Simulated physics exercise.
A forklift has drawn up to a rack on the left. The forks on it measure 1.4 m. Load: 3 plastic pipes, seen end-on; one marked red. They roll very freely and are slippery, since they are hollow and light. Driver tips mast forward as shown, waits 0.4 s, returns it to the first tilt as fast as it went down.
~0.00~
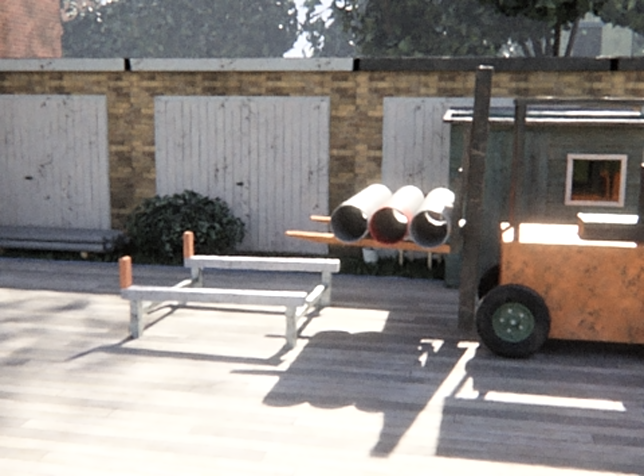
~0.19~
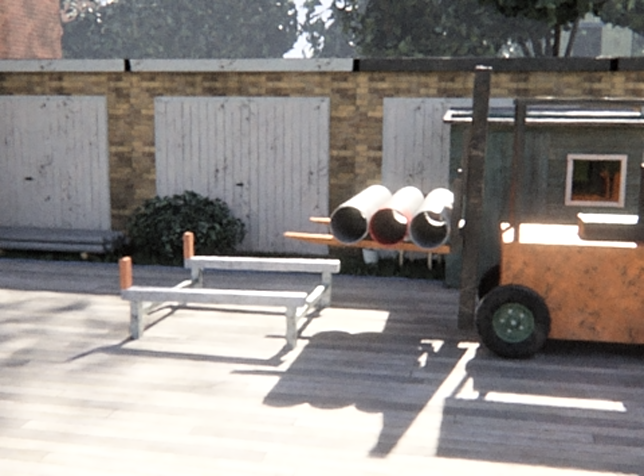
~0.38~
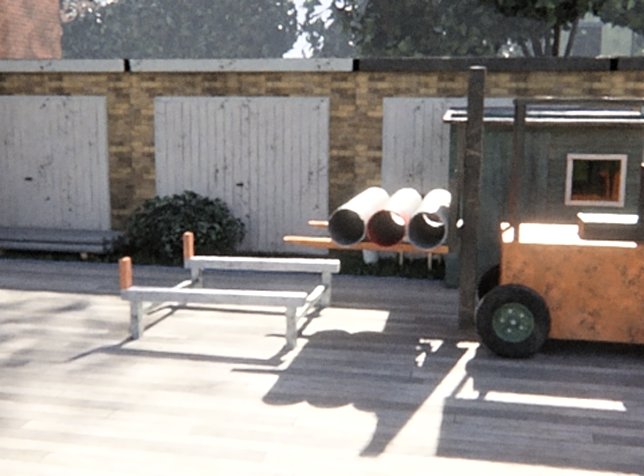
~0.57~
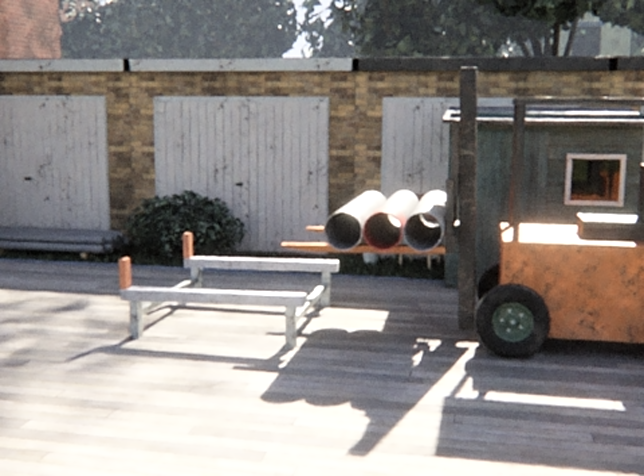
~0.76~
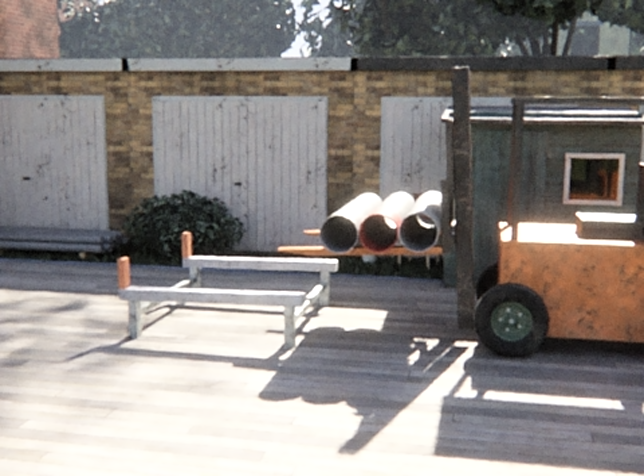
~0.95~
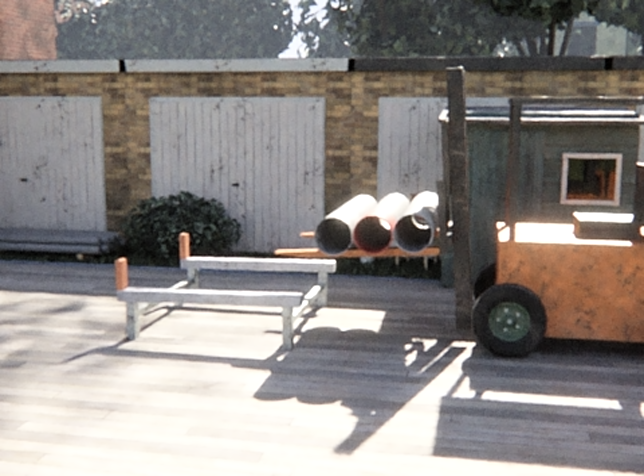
In a sunlit yard with a low rack, an orange forklift tilting its mast slightly forward, forks carrying three pipes dipping slightly.
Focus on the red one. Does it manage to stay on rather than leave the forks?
Yes, it stays on.
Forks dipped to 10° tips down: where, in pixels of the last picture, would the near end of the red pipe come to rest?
(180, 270), roughly.
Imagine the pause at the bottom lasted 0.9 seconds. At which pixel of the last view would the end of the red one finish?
It would finish close to (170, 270) in the last picture.
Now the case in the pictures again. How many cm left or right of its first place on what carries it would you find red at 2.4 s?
Shift of red: 45, leftward.
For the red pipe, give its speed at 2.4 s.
0.2 m/s, roughly.
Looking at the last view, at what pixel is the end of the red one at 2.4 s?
That would be about (329, 223) in pixels.
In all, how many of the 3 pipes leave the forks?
Counted up, it is 0.
By 2.4 s, red is on the forks, 45 cm from the tips, rolling left; 0 of 3 have left the forks.
By 4.3 s, red is on the forks, 45 cm from the tips, rolling right; 0 of 3 have left the forks.
Finally (6.6 s), red is on the forks, 90 cm from the tips; 0 of 3 have left the forks.
